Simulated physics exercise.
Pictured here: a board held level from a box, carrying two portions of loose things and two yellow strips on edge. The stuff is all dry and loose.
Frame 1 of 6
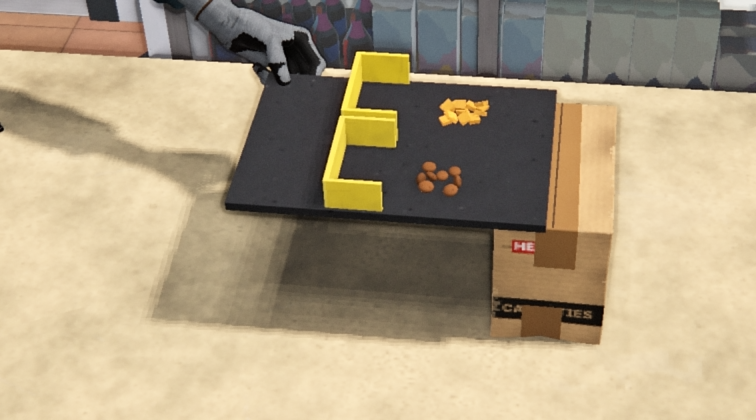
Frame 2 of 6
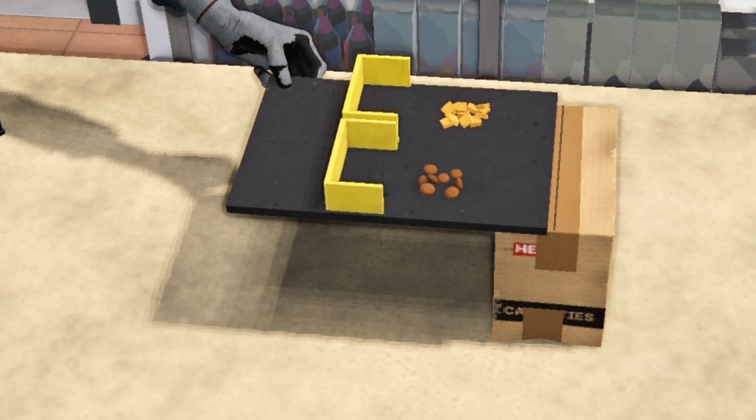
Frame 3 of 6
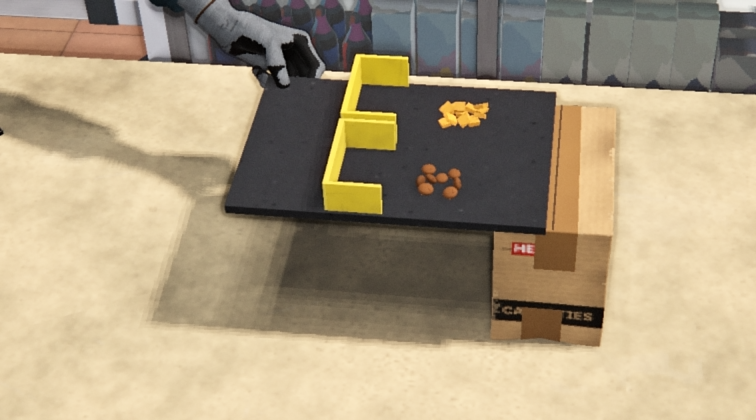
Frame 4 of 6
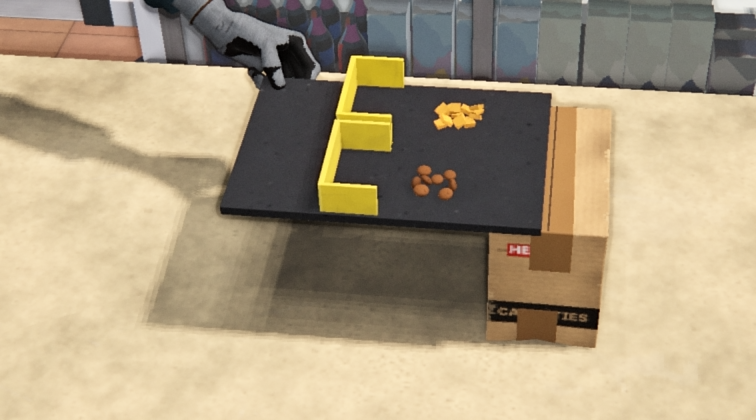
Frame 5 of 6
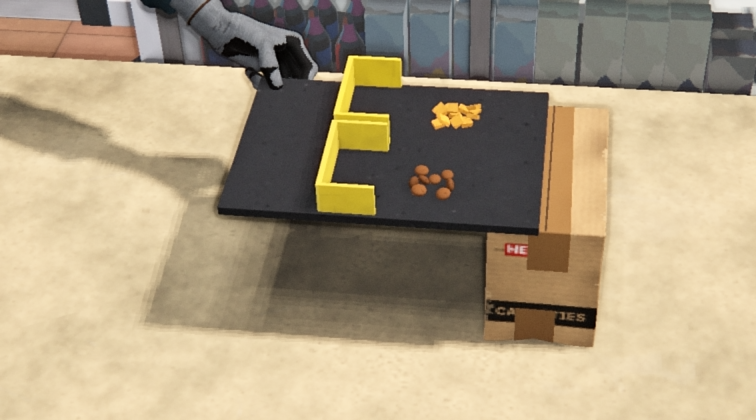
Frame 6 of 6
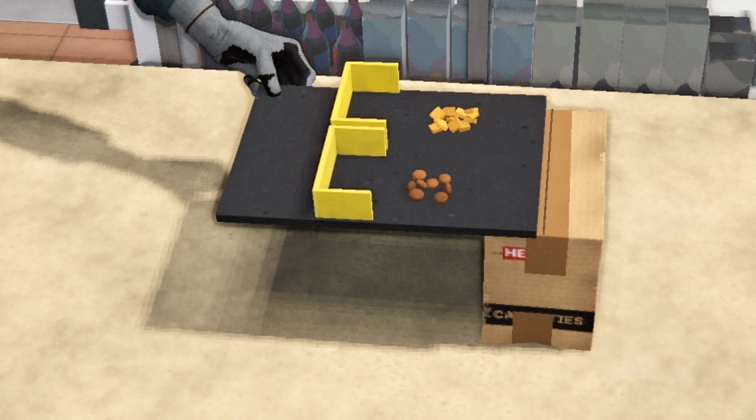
A black board lies level across a sandy-coloured surface, seen from above at an angle, with a gloved grey hand at its far left corner and blurred shelving behind. Its right end rests on a tall brown cardboard box, and it carries two upright yellow bars left of orange crackers at the back and brown kibble nearer. Almost nothing moves as the view drifts very slightly and the board's left end dips barely.
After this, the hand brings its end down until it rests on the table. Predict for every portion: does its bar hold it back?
At the end, near portion: Confined; far portion: Confined.
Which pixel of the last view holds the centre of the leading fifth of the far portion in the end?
My estimate is somewhere around (375, 177).
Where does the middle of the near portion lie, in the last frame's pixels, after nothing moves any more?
Looks like it settles around (364, 253).
Then, 0.87 s after the last picture, board sloping at 20°; near portion where it was; far portion where it was.
Then, 1.63 s after the last picture, board sloping at 36°; near portion has reached its bar; far portion has reached its bar.
Then, 2.28 s after the last picture, board resting at 38°; near portion has reached its bar; far portion has reached its bar.
At rest, board resting at 38°; near portion gathered behind its bar; far portion gathered behind its bar.
